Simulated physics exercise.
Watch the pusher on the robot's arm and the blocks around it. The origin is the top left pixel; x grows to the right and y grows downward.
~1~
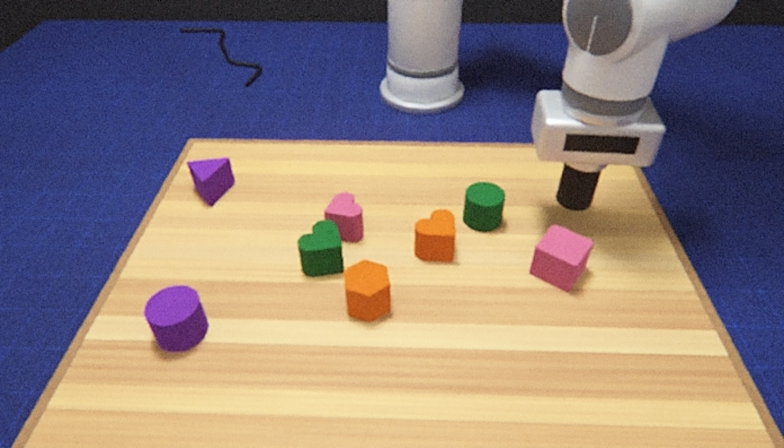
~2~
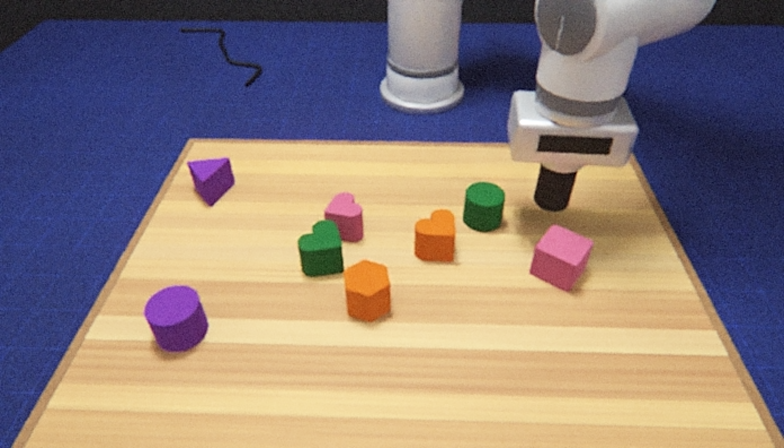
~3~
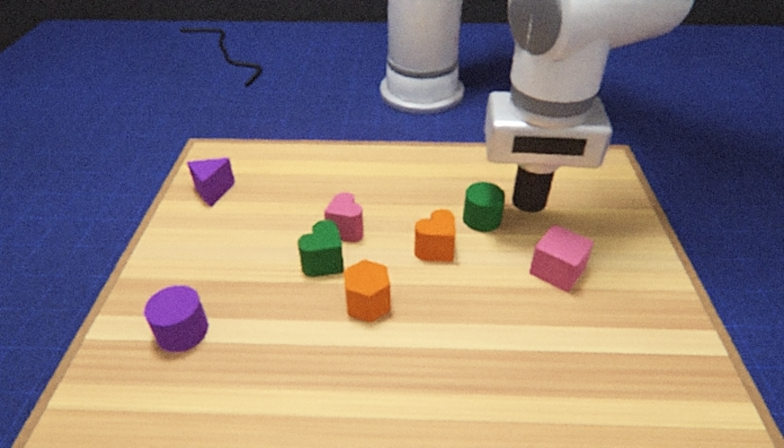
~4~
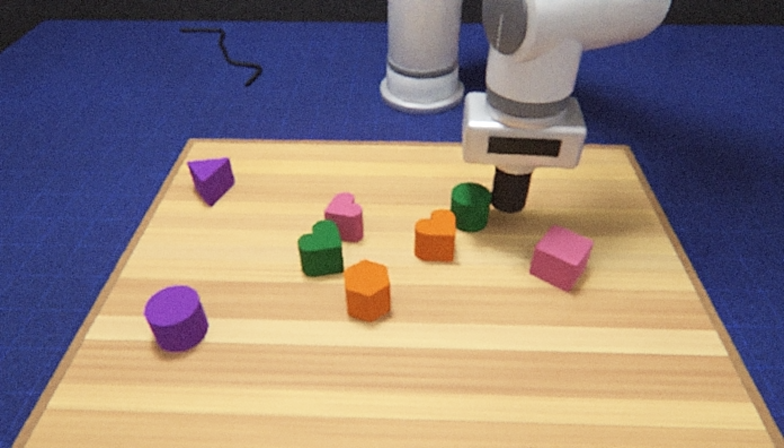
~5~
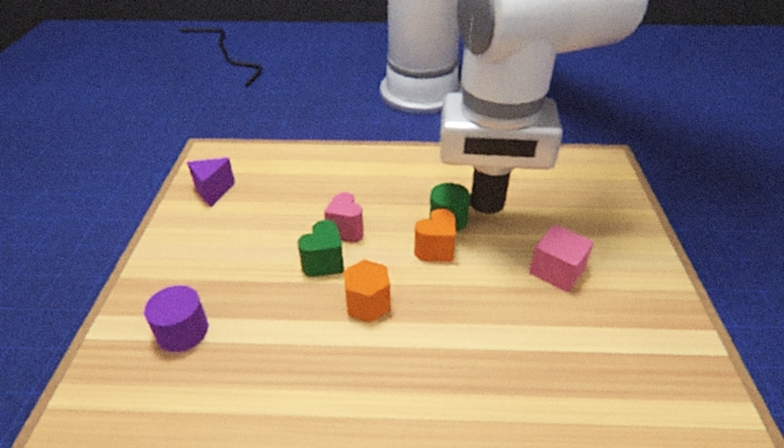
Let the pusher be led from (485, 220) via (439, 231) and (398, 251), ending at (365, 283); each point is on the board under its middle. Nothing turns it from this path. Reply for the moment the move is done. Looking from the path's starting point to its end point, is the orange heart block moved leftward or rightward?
Facing the way the path runs, start to end, you'll find the orange heart block has shifted left.
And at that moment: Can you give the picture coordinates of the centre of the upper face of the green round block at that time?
Its top centre is at about (390, 196).
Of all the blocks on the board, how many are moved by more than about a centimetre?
The answer is three or more blocks, counting only moves over 1 cm.
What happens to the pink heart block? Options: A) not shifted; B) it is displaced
Correct choice: A.
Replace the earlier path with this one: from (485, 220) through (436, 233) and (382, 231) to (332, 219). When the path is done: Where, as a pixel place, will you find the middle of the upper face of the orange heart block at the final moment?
My best guess is (415, 236).
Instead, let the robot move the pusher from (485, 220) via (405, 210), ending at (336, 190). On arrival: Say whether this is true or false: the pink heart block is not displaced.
That statement is not accurate.
On the path given first. One third of the way, pusher (439, 214); orange heart block (428, 231), turned 25° anticlockwise; green round block (404, 195).
Two thirds of the way, pusher (397, 235); orange heart block (413, 250), turned 100° anticlockwise; green round block (390, 196).
At the end, pusher (364, 265); green heart block unmoved; pink heart block unmoved; orange six-sided block (362, 289); orange heart block (409, 259), turned 140° anticlockwise; green round block (390, 196).
